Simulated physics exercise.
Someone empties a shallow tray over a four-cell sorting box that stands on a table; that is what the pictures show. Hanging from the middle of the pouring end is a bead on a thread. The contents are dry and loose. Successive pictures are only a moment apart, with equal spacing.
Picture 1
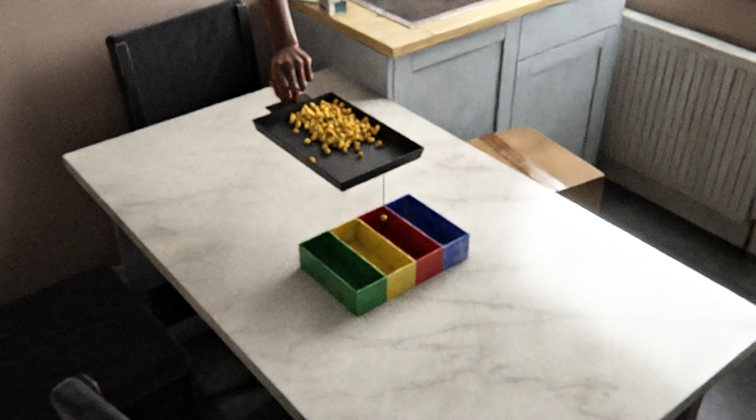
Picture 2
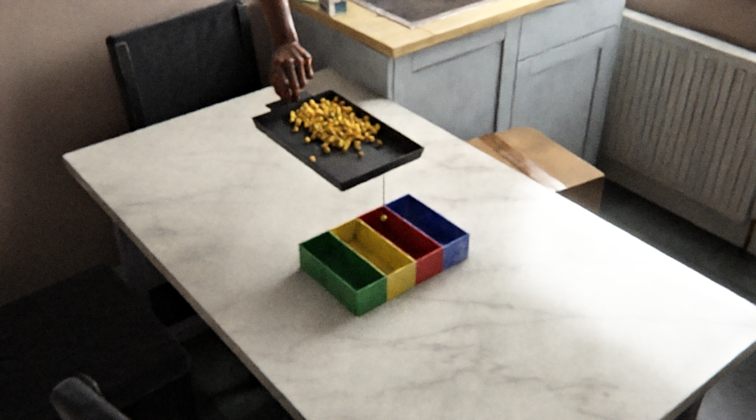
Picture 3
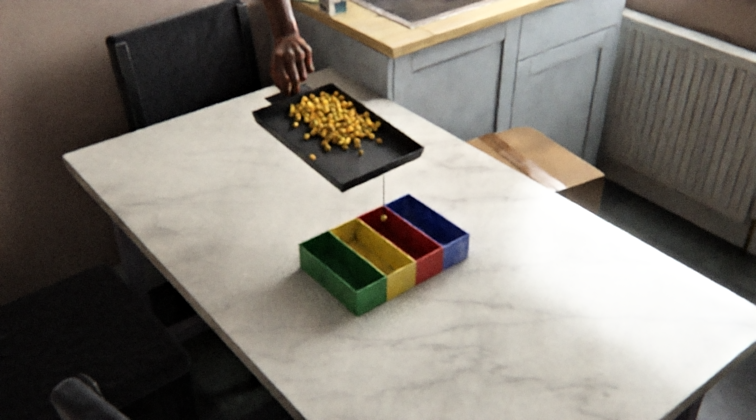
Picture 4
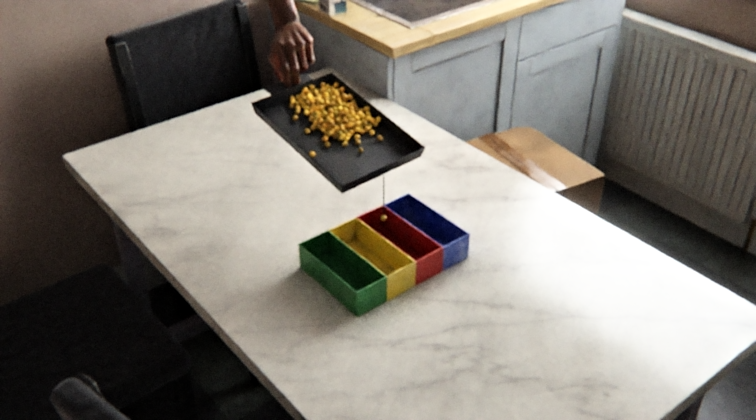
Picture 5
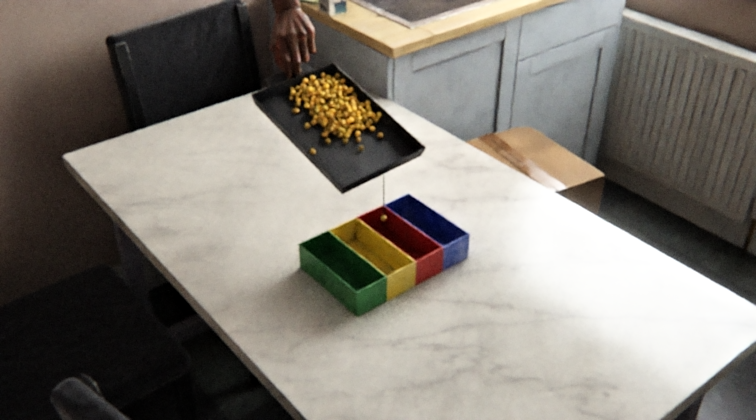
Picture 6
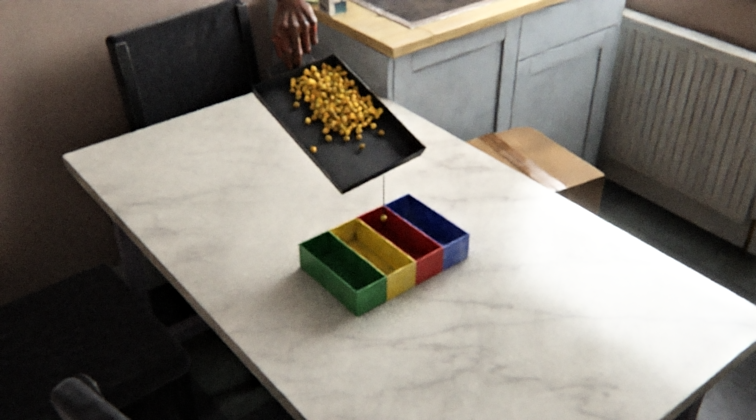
A shallow black tray of yellow puffed corn balls, held by a hand at its far end, stayed level at first, then slowly tilted toward a green, yellow, red and blue box on the table.
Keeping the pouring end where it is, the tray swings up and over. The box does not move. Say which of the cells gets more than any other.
That would be the yellow cell.
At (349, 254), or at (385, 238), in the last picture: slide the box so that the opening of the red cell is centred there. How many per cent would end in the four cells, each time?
Around 70 per cent for the first position, around 90 per cent for the second.
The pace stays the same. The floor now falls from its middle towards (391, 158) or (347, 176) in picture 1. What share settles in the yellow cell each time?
I'd say some 0 in a hundred at first, then 50 in a hundred.
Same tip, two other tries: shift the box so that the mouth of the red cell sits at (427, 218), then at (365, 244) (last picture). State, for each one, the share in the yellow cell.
Respectively 30 % and 20 %.
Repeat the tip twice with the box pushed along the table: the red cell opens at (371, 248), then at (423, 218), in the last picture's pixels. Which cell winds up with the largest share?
So the first one goes to that red cell and the second to the cell in green.
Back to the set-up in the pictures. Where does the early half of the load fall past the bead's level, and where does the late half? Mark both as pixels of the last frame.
I'd say close to (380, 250) at first and close to (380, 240) later on.
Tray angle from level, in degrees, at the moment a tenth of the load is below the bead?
Roughly 70 degrees of tilt.
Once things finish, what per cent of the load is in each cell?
Per cell: Green at 20 %, yellow at 40 %, red at 30 %, blue at 10 %.
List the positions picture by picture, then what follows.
The first frame shows corners of the pouring end near (342, 181) and (421, 147), level; middle of the load near (334, 126), puffed corn balls; bead on its thread near (384, 218); green cell near (372, 294); yellow cell near (401, 279); red cell near (429, 264); blue cell near (456, 250).
The second frame shows corners of the pouring end near (342, 181) and (421, 147), level; middle of the load near (334, 125).
The third frame shows corners of the pouring end near (342, 182) and (421, 147), tipped barely, lowest at the left corner; middle of the load near (334, 120).
The fourth frame shows corners of the pouring end near (343, 183) and (422, 147), tipped a little, lowest at the left corner; middle of the load near (334, 114).
The fifth frame shows corners of the pouring end near (343, 185) and (422, 147), tipped a little, lowest at the left corner; middle of the load near (335, 108).
The sixth frame shows corners of the pouring end near (343, 186) and (423, 147), tipped clearly, lowest at the left corner; middle of the load near (336, 102); green cell near (372, 294); yellow cell near (401, 279); red cell near (429, 264); blue cell near (456, 250).
Shortly afterwards, tray tipped steeply; the bulk on the tray; only a few in the yellow cell; only a few in the red cell; a little falling or outside the box.
Next, tray tipped right over; near half on the tray; a little in the yellow cell; a little in the green cell; a little in the red cell; only a few in the blue cell; a little falling or outside the box.
Some moments later, tray tipped past a quarter turn; near a third in the yellow cell; near a quarter in the red cell; near a quarter in the green cell; a little in the blue cell; a little falling or outside the box.
In the end, tray tipped past a quarter turn; near a third in the yellow cell; near a quarter in the red cell; near a quarter in the green cell; a little in the blue cell; a little outside the box.
